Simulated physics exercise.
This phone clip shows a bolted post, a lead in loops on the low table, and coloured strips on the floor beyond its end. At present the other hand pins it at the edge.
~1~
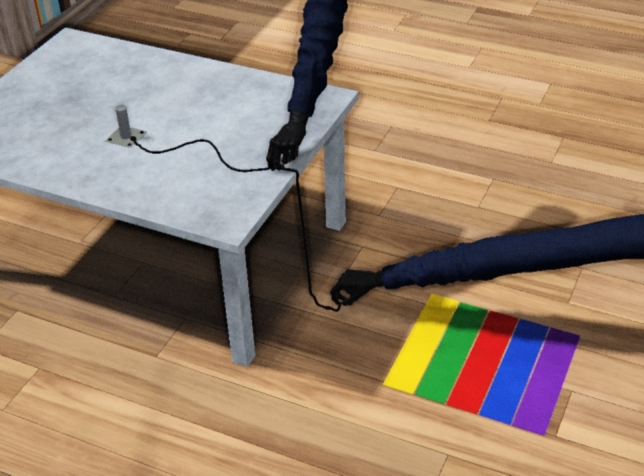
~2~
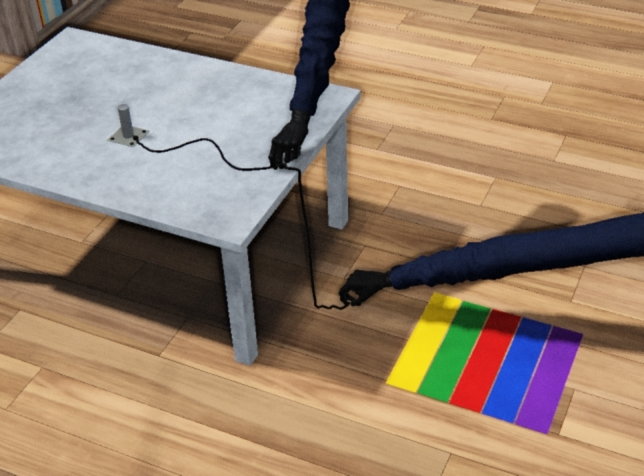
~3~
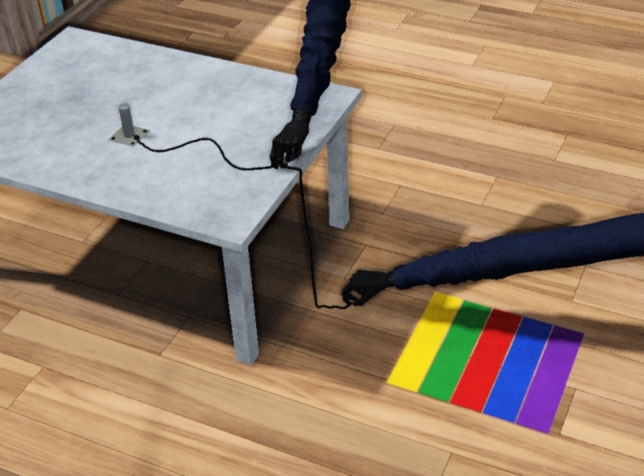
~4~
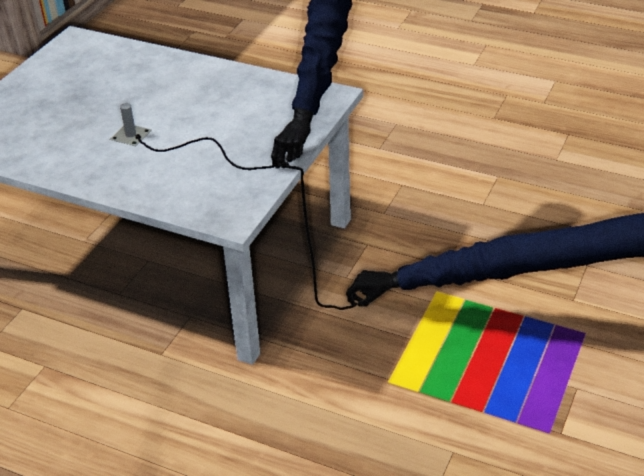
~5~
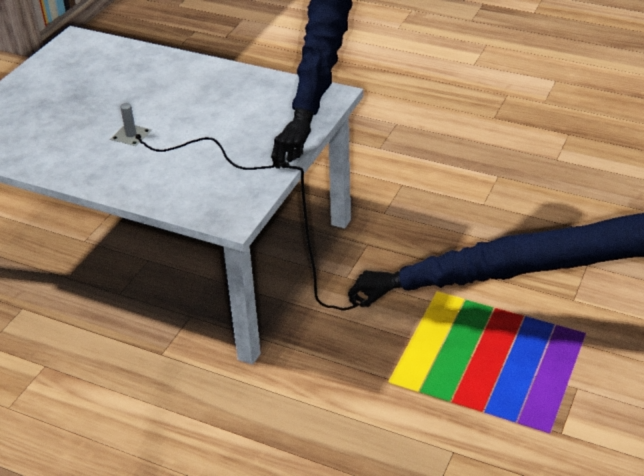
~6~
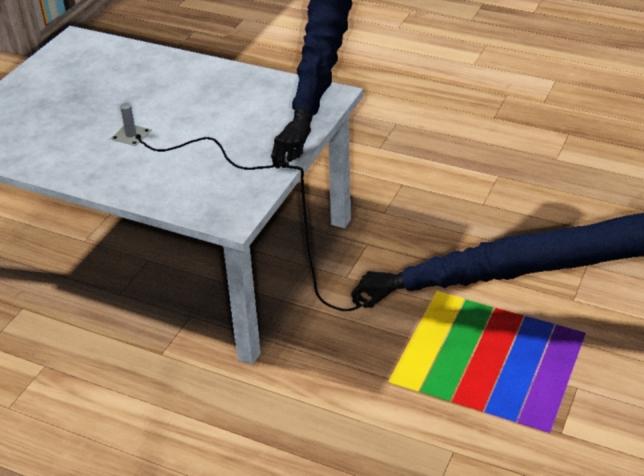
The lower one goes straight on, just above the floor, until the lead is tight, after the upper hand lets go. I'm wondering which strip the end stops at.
It stops at the red strip.
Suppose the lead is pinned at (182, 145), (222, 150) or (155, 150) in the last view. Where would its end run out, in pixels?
It ends up near (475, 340) the first time, (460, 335) the second and (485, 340) the third.
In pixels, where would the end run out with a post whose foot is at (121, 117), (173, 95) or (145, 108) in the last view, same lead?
Try by try, around (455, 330), (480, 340) and (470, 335).
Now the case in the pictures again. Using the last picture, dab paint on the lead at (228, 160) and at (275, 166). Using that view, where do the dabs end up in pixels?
First one: (260, 162); second one: (307, 180).
Early on, end near (440, 328); over yellow.
Midway, end near (472, 337); over green.
At the end of the slack, end near (491, 343); over red. Over red.
